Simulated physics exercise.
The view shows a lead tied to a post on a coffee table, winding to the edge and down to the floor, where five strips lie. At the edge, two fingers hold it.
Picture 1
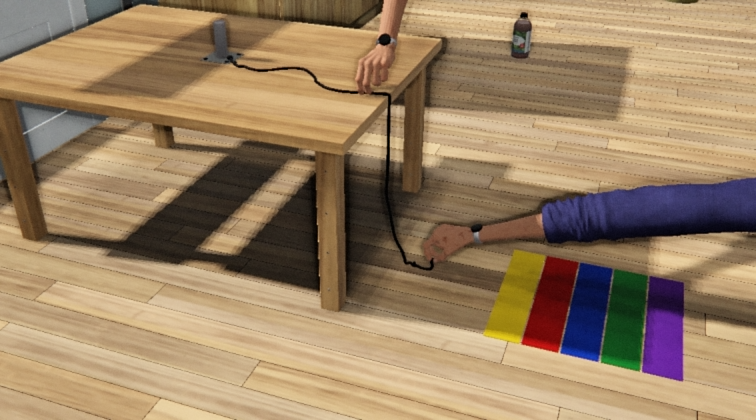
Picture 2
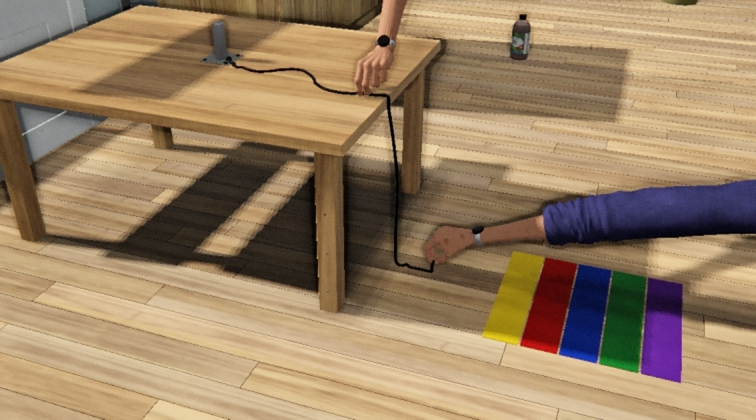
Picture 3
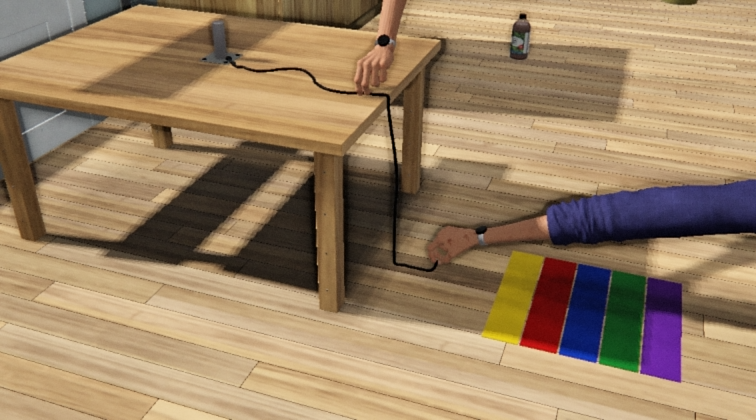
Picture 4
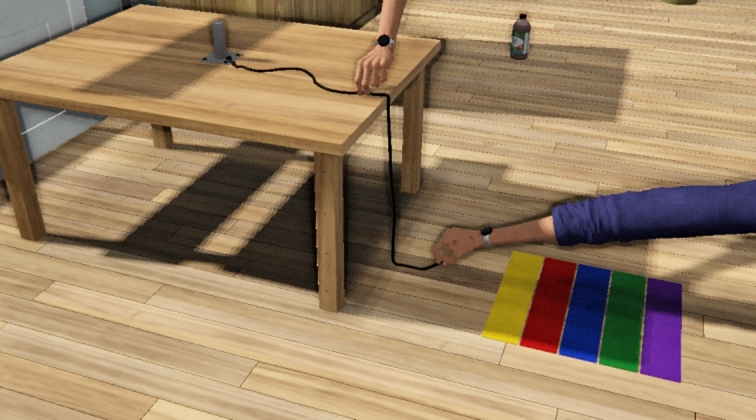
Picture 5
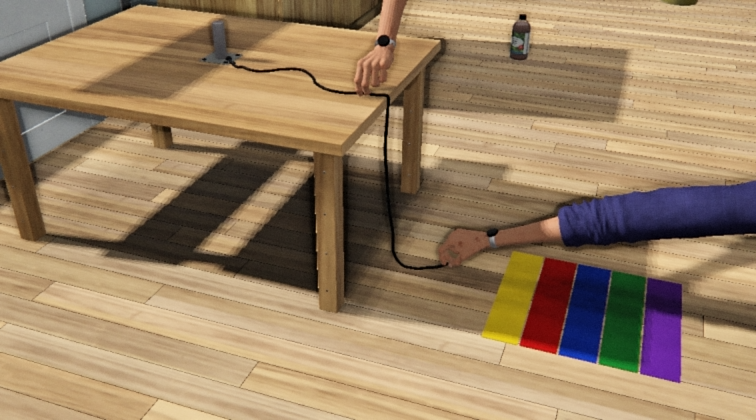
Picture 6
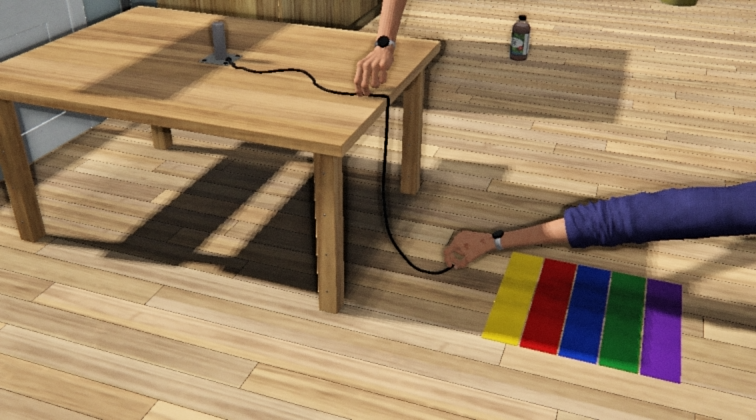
A hand near the floor slowly draws a black cord's end slightly right toward colored strips.
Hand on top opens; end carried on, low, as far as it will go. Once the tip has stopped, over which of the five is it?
Over the blue strip.
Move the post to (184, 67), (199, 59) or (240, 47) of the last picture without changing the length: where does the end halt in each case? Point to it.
(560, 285), (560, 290) and (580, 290), in that order.
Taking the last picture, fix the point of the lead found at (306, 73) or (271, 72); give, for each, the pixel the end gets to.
The two answers, in sequence: (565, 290) and (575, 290).
A little later, end near (533, 282); over yellow.
Next, end near (569, 289); over red.
When it is tight, end near (591, 294); over blue. It gets as far as the blue strip.
